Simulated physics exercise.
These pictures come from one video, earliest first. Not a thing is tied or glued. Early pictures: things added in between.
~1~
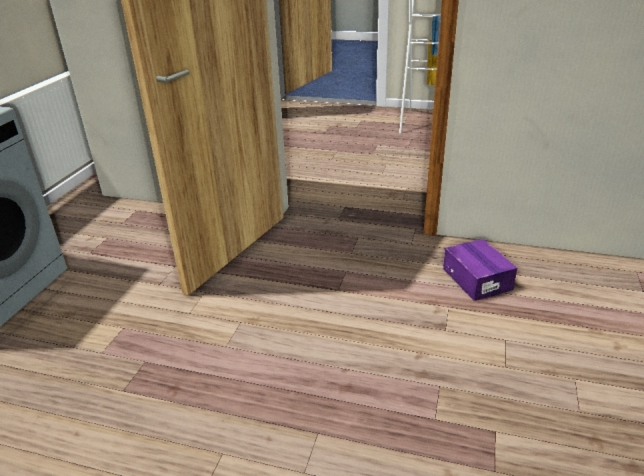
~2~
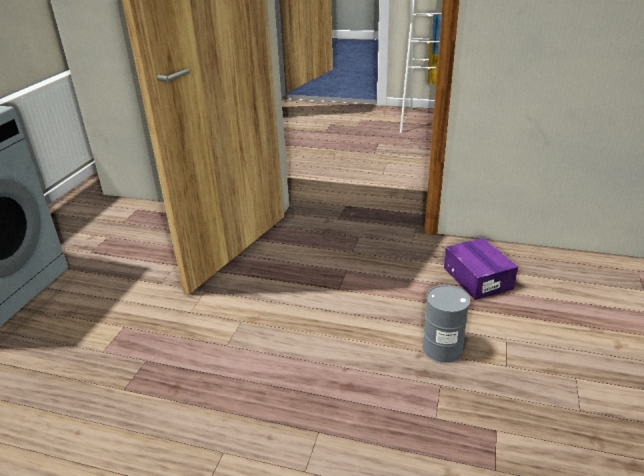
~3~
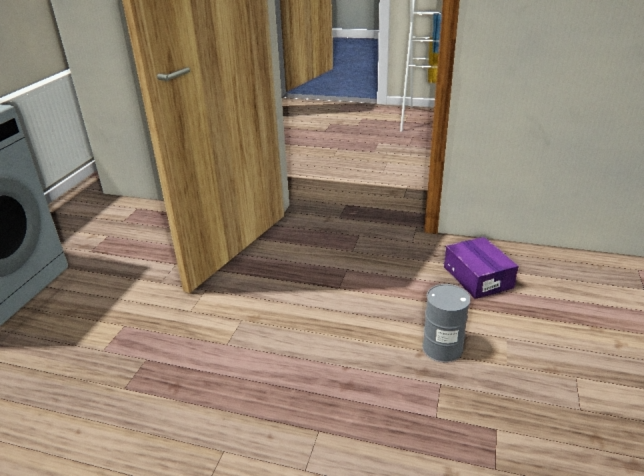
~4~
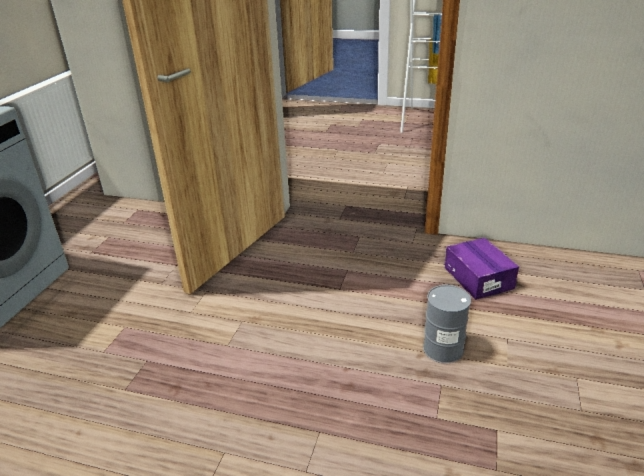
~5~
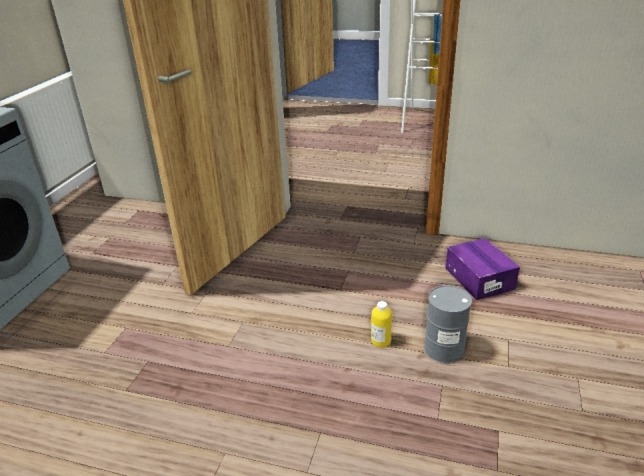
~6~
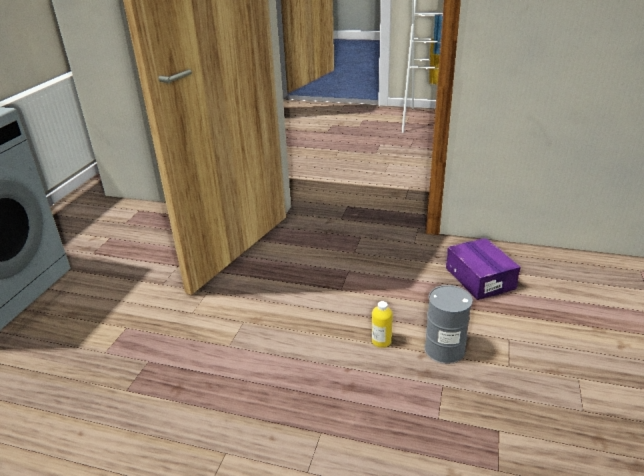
A wooden door stands wide open in a room with pale and pinkish floorboards, seen from slightly above, with a grey washing machine at the left edge and a ladder beyond the doorway. A purple box sits on the floor at right; a grey canister appears in front of it, then a yellow bottle appears to the canister's left. Otherwise nothing visibly moves, and the view stays practically still.
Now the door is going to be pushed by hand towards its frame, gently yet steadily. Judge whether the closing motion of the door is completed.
Judgement: The motion is completed.
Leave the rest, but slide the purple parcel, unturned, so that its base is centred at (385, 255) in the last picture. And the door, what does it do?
The door gets held up.
Then, 0.60 s past the last view, door 84° open.
Then, 1.00 s past the last view, door 59° open.
Then, 1.40 s past the last view, door 32° open.
Then, 1.70 s past the last view, door 11° open.
Finally, door 0° open; all 3 still in place. Final places as the last picture's camera would see them, yellow bottle near (382, 323).
